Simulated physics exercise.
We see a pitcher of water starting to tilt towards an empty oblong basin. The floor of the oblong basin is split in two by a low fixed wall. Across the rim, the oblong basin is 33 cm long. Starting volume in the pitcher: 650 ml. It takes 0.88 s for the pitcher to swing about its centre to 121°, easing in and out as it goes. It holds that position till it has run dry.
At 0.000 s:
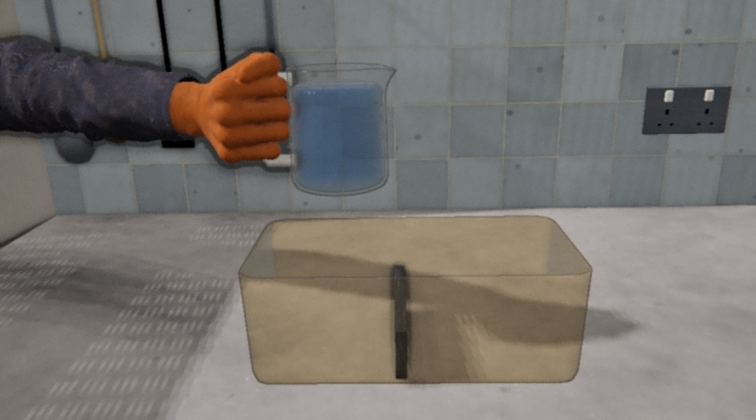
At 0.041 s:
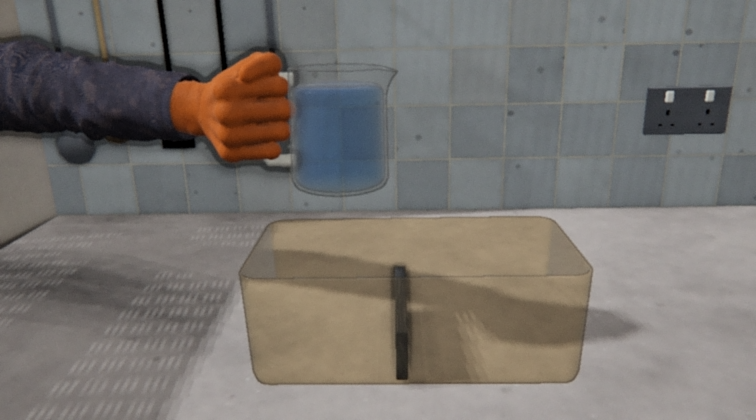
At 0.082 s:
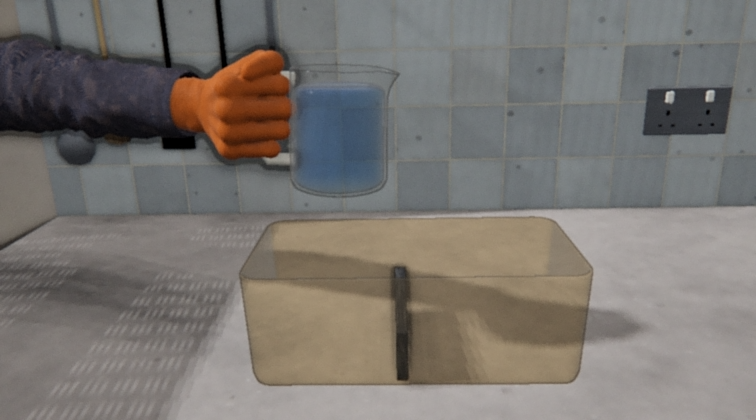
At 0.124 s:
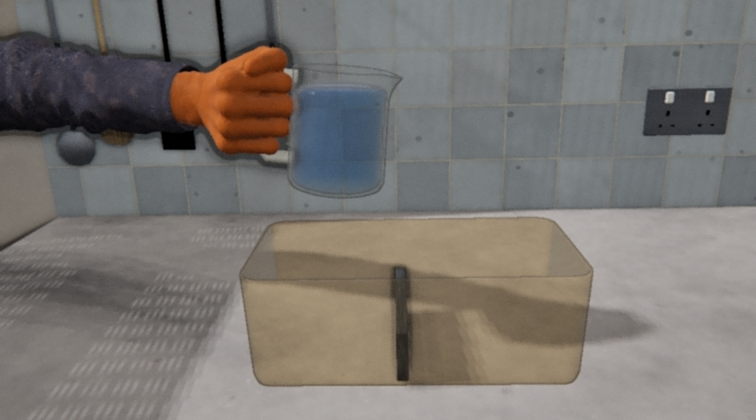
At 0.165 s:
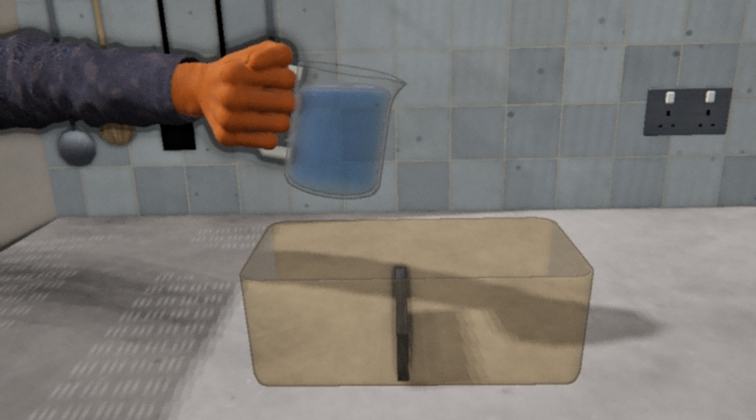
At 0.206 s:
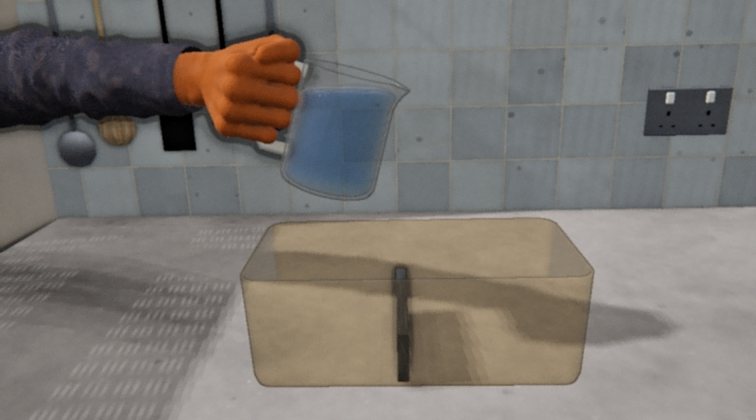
An orange-gloved hand held a clear pitcher of blue water above an empty oblong basin with a low dark divider inside, keeping it nearly still at first, then gradually tilted it slightly to the right.
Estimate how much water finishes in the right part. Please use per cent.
I would say 96 per cent.
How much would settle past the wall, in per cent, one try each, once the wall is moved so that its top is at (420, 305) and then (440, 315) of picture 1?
90 then 70 %.
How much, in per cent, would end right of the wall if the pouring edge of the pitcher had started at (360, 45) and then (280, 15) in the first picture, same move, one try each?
It comes to 85 per cent, and then 5 per cent.
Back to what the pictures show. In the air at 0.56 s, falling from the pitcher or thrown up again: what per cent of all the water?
About 20 per cent.
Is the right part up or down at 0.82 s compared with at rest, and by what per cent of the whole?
Change in share is positive, near 24 percent.
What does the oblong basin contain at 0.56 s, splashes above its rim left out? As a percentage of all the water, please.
Around 8 percent.
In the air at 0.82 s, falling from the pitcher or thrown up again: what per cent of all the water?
Estimate: Around 14 per cent.
After 0.56 s the tilt is 85° and 72 per cent is still to pour, 0 is left of the wall and 8 right of it.
After 0.82 s the tilt is 119° and 13 per cent is still to pour, 1 is left of the wall and 72 right of it.
After 1.09 s the tilt is 121° and 0 per cent is still to pour, 2 is left of the wall and 96 right of it.
After 1.38 s the tilt is 121° and 0 per cent is still to pour, 3 is left of the wall and 96 right of it.
In the end 3 per cent lies left of the wall, 96 right of it and 2 outside.
